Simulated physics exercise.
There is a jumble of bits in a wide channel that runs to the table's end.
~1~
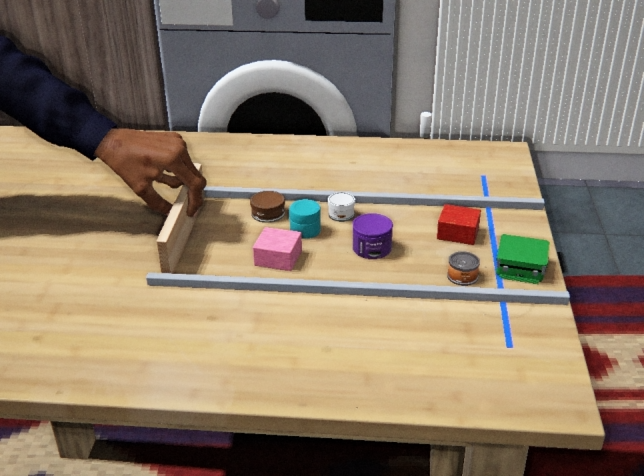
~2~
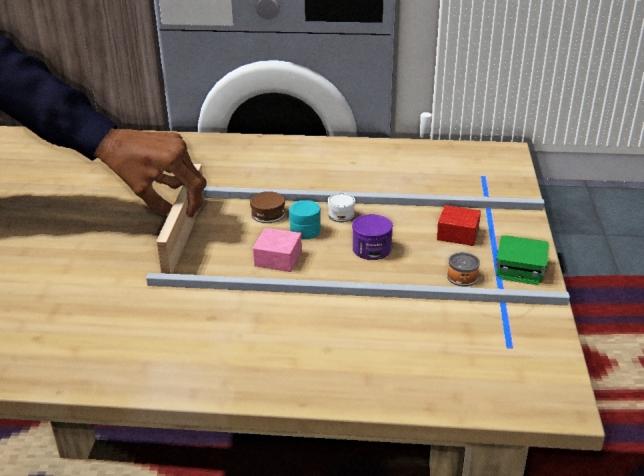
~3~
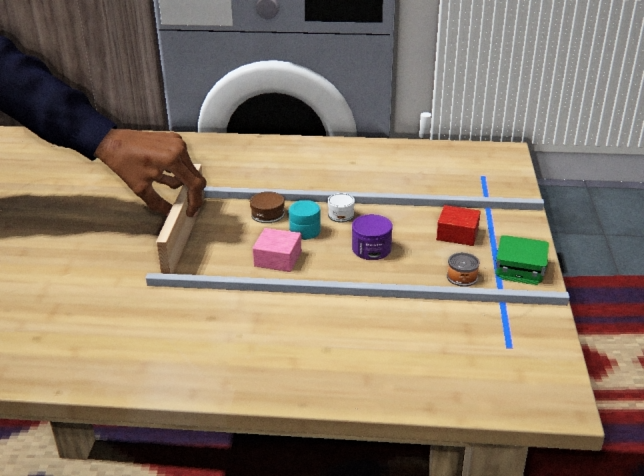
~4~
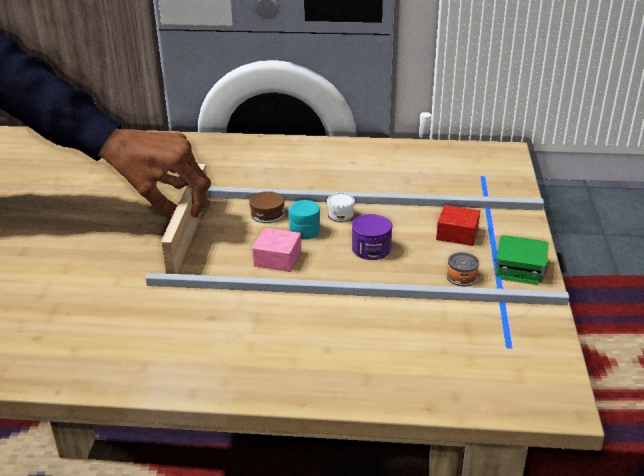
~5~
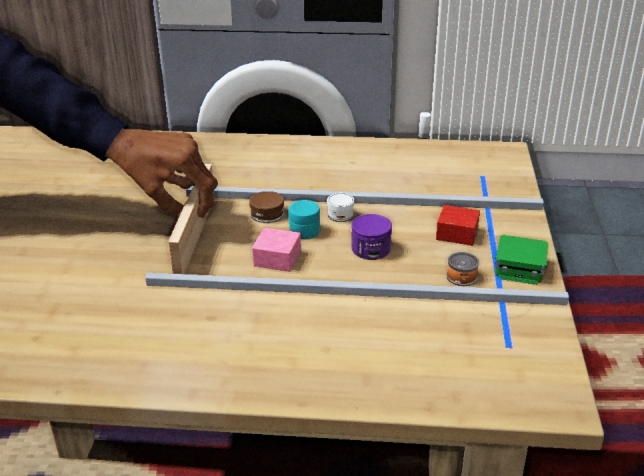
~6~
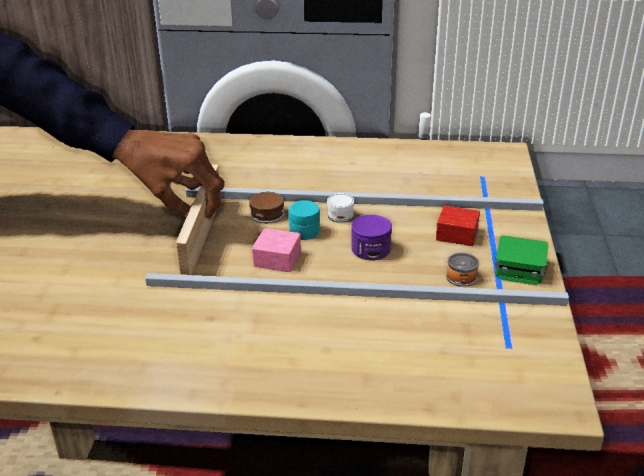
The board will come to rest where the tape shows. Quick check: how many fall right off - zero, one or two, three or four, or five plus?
Lost: A pair at most, not none.
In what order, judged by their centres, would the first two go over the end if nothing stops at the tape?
The green case gets there first, followed by the purple tub.
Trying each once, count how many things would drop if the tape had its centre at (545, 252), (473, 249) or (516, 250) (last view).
In order, the counts are 8, 1 and 5.
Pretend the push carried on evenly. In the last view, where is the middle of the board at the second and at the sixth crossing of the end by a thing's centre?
At (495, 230) for the second, at (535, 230) for the sixth.
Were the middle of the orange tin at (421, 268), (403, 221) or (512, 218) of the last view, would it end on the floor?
Results in turn - saved; saved; not saved.
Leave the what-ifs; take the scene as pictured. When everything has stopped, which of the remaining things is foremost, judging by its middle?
The purple tub is foremost.
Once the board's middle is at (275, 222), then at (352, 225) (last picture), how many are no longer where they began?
First 2, then 5.
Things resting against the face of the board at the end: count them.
Contact count: 3.
Early on, none off yet; green case at rest near (521, 260); orange tin at rest near (463, 270); red block at rest near (458, 225).
A while later, none off yet; green case travelled about its own width near (552, 265); orange tin travelled about its own width near (508, 273); red block travelled about its own width near (511, 224).
Finally, the number that fall off is one or two; lost, green case.
